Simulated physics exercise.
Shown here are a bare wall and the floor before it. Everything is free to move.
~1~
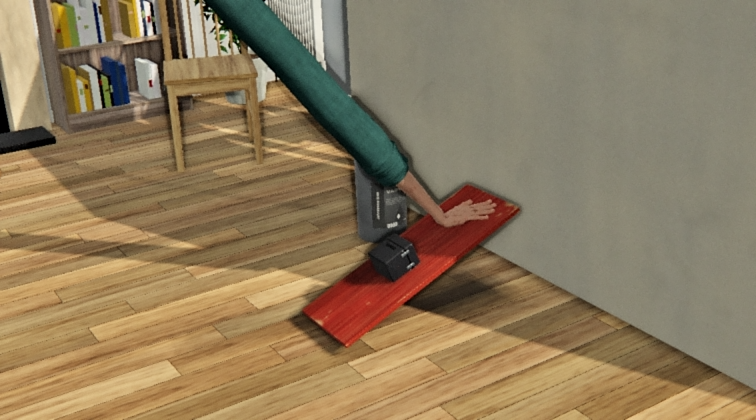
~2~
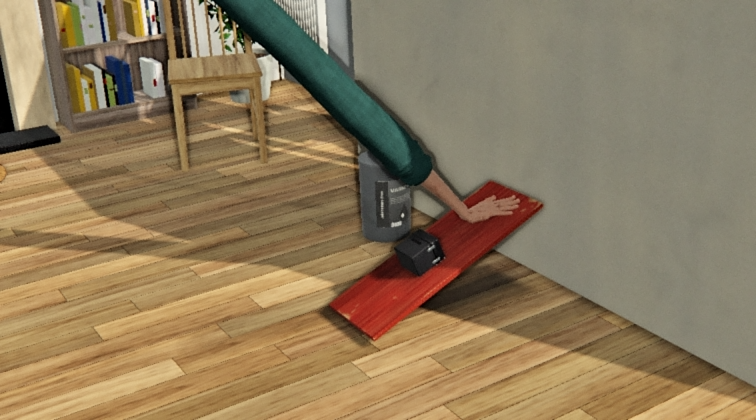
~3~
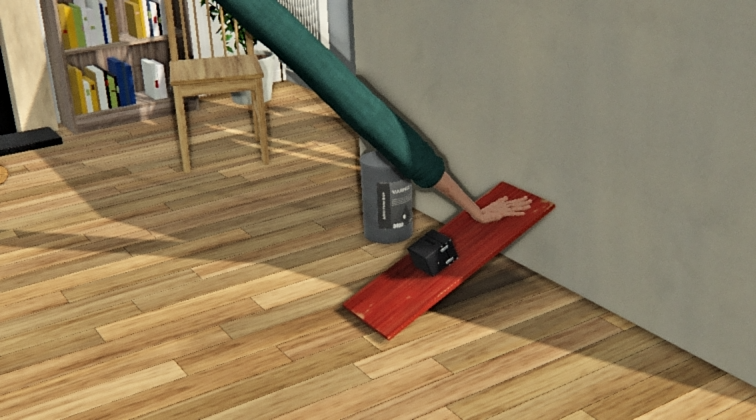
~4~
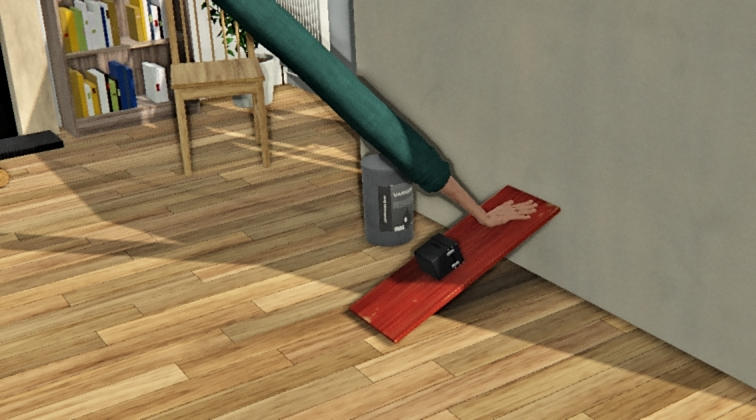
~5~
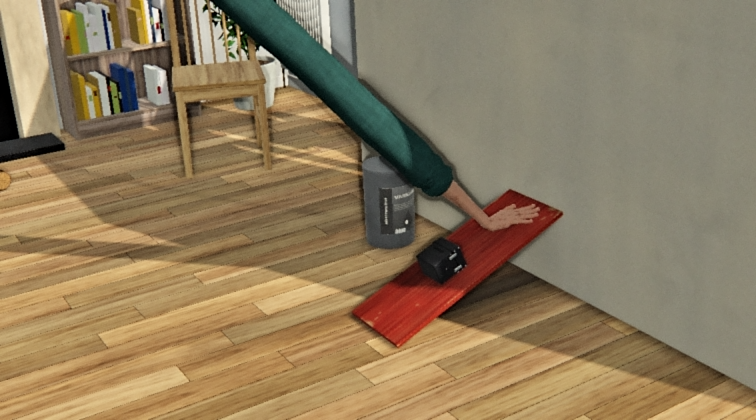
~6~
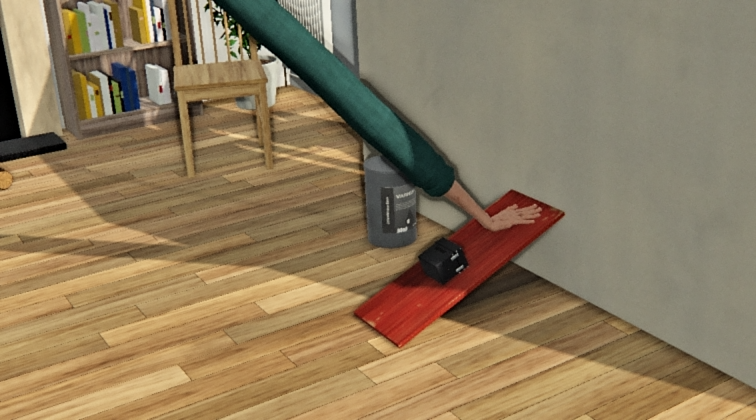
The clip opens on a wooden floor before a bare grey wall, where a green-sleeved arm presses a hand on a tilted red board with a small black object on it, beside a grey container. The hand moves the board a short way right until it leans on the wall, still held.
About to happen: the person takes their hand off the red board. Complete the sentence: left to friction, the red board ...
It skids away.
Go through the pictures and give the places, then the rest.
In the first frame, not yet at the wall; red board (411, 260); grey pail (381, 196).
In the second frame, not yet at the wall; red board (437, 255); grey pail (385, 195).
In the third frame, not yet at the wall; red board (450, 256); grey pail (387, 197).
In the fourth frame, not yet at the wall; red board (455, 259); grey pail (388, 200).
In the fifth frame, leant on the wall, still held; red board (458, 263); grey pail (389, 202).
In the sixth frame, leant on the wall, still held; red board (460, 263); grey pail (391, 201).
Then, 0.42 s later than the last frame, red board sunk by 23° near (453, 300).
Then, 0.86 s later than the last frame, red board sunk by 22° near (452, 303).
When it is over, moved from the start, red board; grey pail as before. End places, in pixels of the last picture, red board near (452, 303). The board slips out.
